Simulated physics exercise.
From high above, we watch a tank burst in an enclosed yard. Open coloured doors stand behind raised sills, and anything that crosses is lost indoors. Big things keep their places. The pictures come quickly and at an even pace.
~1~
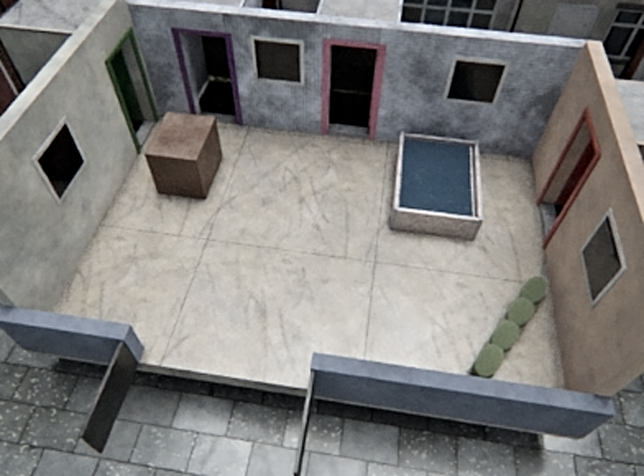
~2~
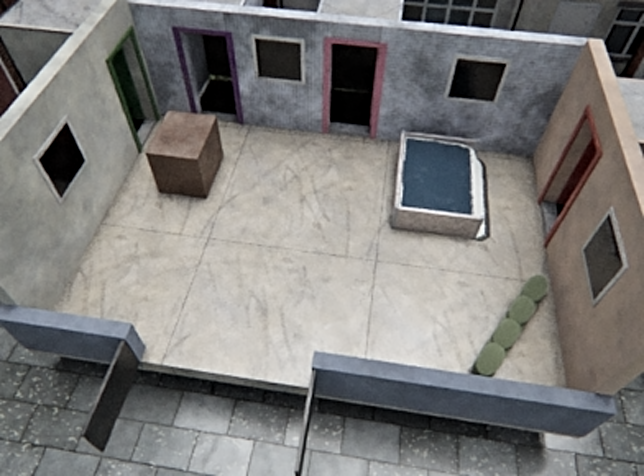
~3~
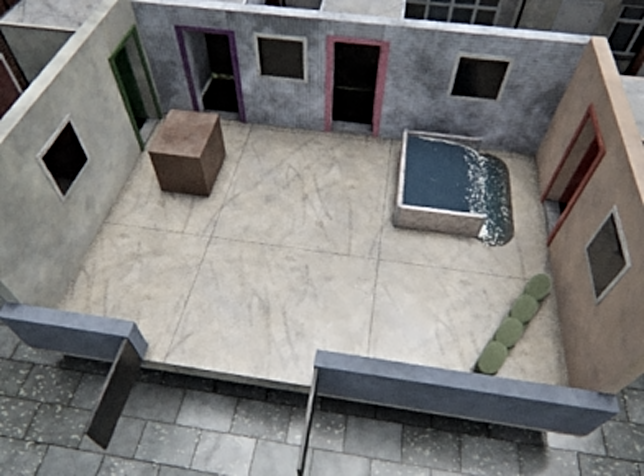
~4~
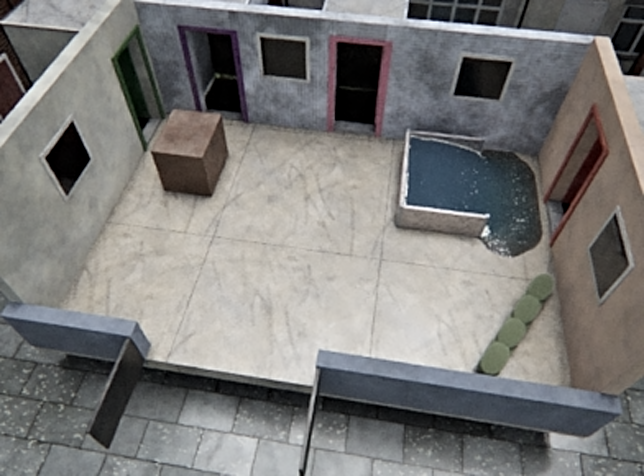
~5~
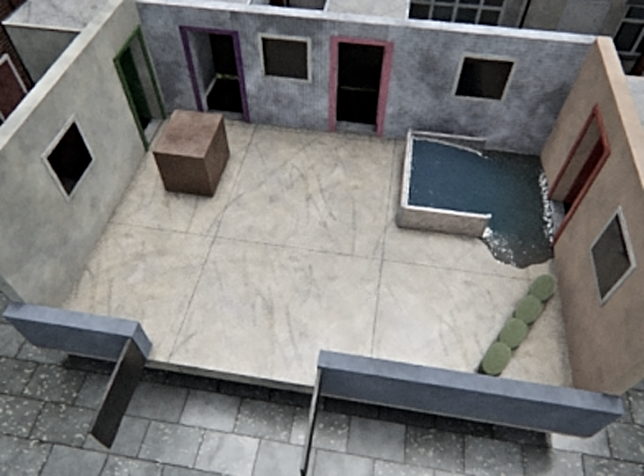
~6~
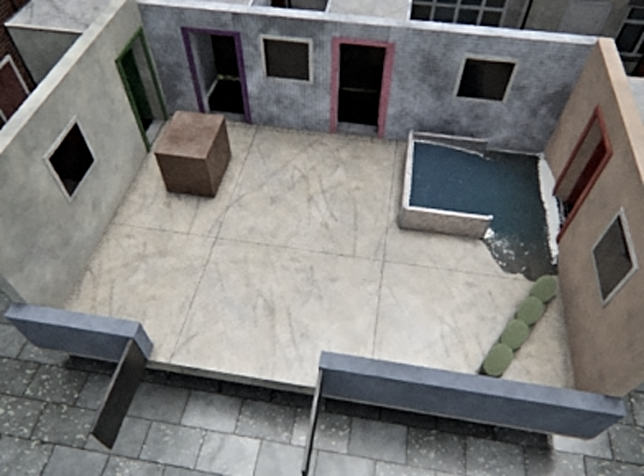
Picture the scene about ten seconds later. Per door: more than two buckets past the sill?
Pink door at or under, green door at or under, red door over, purple door at or under.
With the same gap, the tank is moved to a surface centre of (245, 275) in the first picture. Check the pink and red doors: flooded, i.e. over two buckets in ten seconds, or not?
My reading: Pink keeps below it, red holds.
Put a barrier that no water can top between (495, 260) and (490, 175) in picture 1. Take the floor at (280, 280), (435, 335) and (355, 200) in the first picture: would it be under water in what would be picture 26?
Taking the points in order, they are high and dry, inundated and high and dry.
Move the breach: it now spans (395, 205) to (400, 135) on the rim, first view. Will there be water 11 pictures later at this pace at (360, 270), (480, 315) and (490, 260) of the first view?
As listed: Not flooded, dry, no water.
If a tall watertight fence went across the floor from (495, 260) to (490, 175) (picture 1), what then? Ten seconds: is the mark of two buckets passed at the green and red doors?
Note: Green door remains short; red door remains short.
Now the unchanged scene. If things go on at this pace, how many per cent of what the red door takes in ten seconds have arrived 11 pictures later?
Roughly 85 per cent.
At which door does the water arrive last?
I'd go with the green door.
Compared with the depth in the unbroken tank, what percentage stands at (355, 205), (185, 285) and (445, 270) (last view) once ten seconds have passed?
The depths come to near 2, 4 and 2 per cent respectively.
A moment on, water covers 10 % of the floor; the pink door not reached, the green door not reached, the red door over two buckets in, the purple door not reached.
Next, water covers 15 % of the floor; the pink door not reached, the green door not reached, the red door far over two buckets in, the purple door not reached.
Then, water covers 30 % of the floor; the pink door wet at the sill, nothing in, the green door not reached, the red door far over two buckets in, the purple door not reached.
Later, water covers 40 % of the floor; the pink door wet at the sill, nothing in, the green door not reached, the red door far over two buckets in, the purple door wet at the sill, nothing in.
In the end, water covers 65 % of the floor; the pink door wet at the sill, nothing in, the green door wet at the sill, nothing in, the red door far over two buckets in, the purple door wet at the sill, nothing in.
